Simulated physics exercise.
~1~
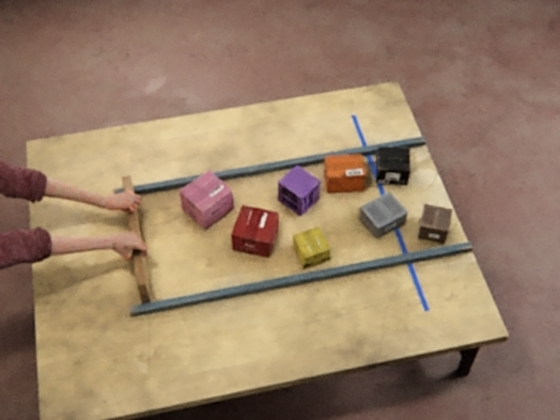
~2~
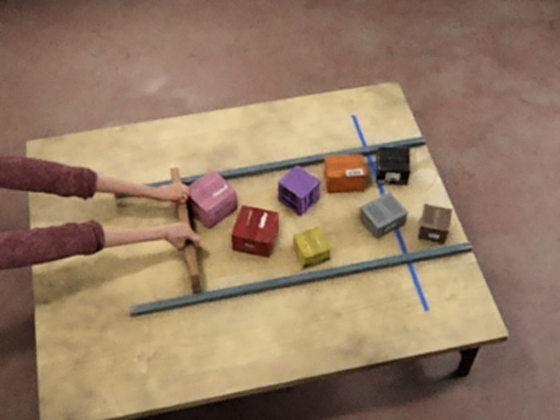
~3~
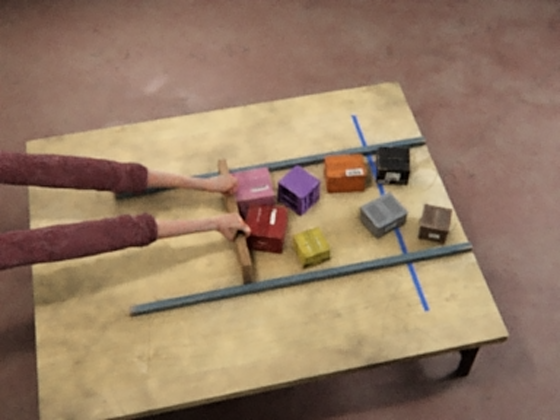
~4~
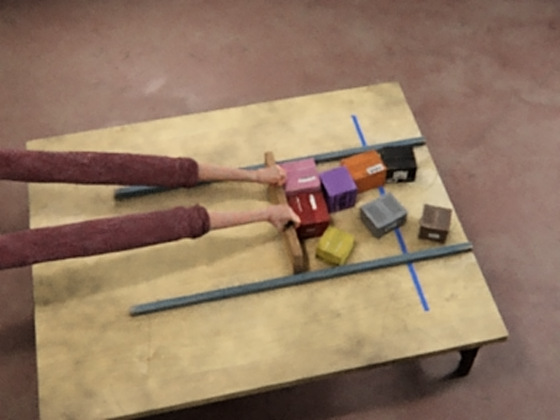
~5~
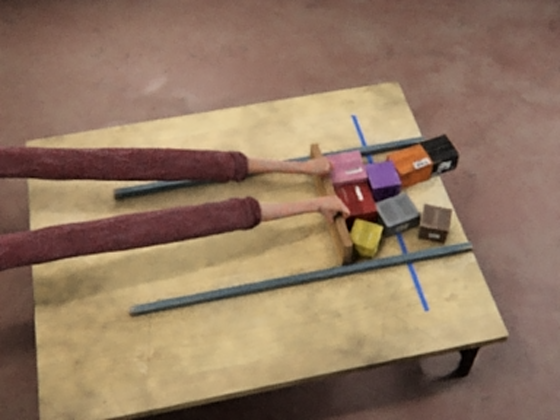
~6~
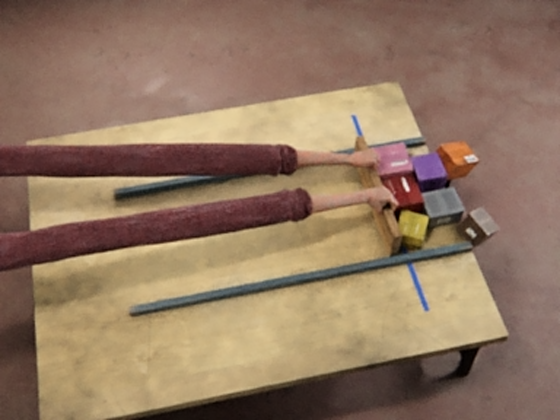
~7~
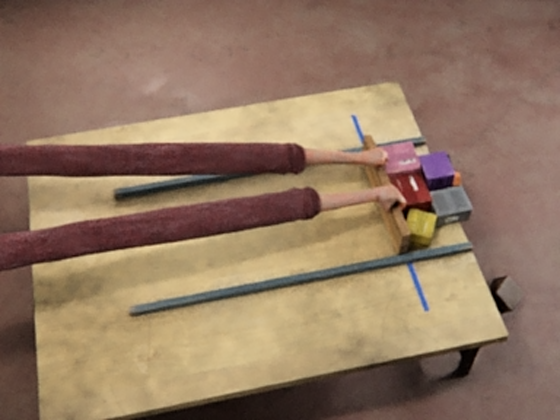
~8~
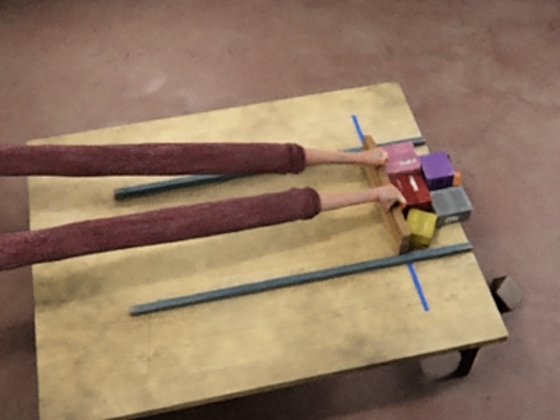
The clip shows two hands pushing a wooden plank rightward between rails on a table, gathering colourful boxes and driving them past a blue tape line. The black, brown and orange boxes go over the far edge, while the pink, red, purple, yellow and grey ones remain bunched there as the plank stops.
